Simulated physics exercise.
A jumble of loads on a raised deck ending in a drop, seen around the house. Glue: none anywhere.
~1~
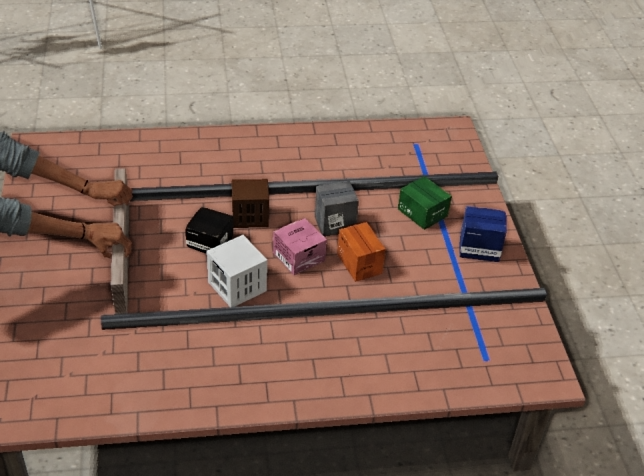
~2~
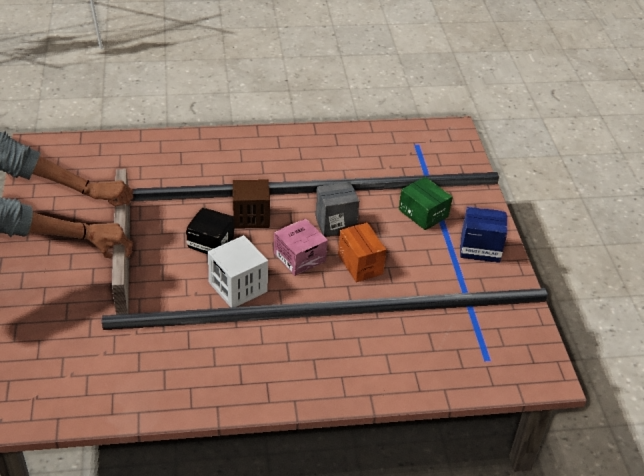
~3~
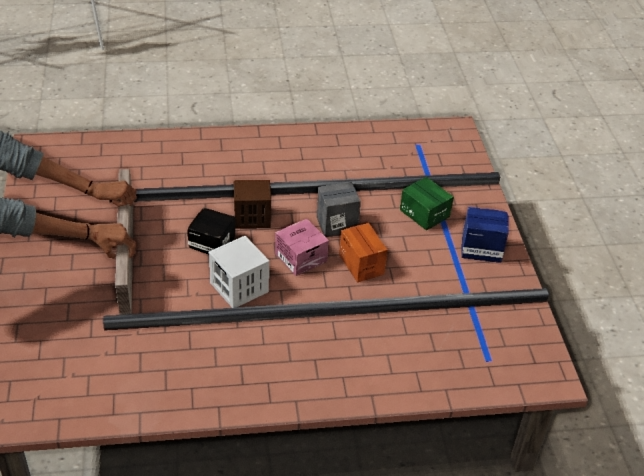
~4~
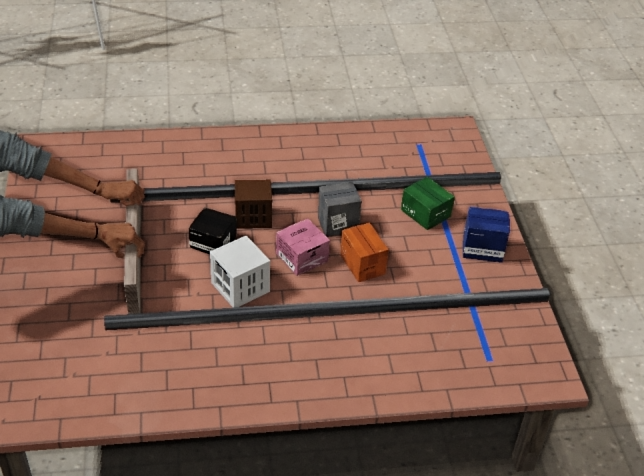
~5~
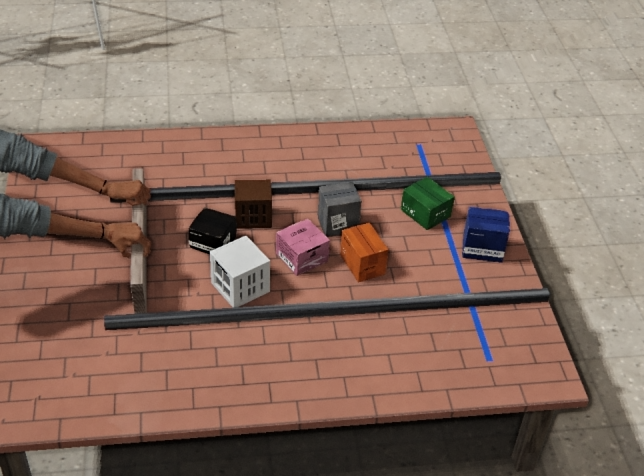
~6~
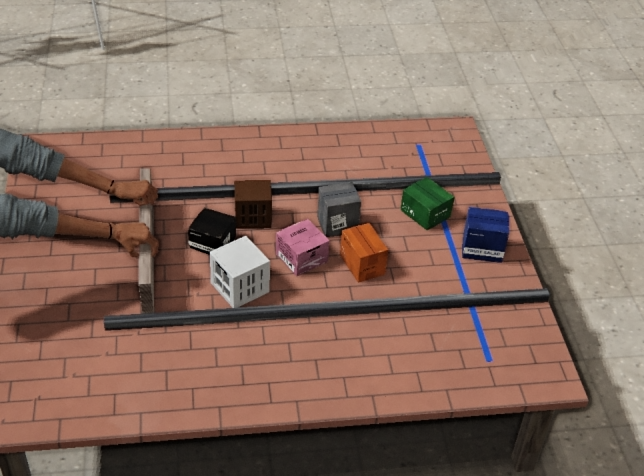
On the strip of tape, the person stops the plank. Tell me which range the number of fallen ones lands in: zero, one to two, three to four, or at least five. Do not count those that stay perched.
A single one or a pair drops off.
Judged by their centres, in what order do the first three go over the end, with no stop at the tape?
It goes the blue box, after that the orange parcel, and finally the green box.
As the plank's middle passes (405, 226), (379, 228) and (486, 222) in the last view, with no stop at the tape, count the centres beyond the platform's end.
Counts per position: 0 / 0 / 5.
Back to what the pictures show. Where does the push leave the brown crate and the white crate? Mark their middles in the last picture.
Final positions - brown crate around (457, 191), white crate around (487, 266).
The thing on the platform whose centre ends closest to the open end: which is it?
The green box ends nearest.
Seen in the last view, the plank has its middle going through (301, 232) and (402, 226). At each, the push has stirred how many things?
That gives 6 for the first and 8 for the second.
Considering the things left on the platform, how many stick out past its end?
That adds up to 2.
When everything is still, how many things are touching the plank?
The number is 3.
Early on, none off yet; blue box at rest near (485, 235); green box at rest near (427, 203); orange parcel at rest near (364, 253).
A while later, none off yet; blue box at rest near (485, 235); green box travelled a little near (434, 202); orange parcel travelled about its own width near (428, 259).
Finally, the number that fall off is one or two; lost, blue box.
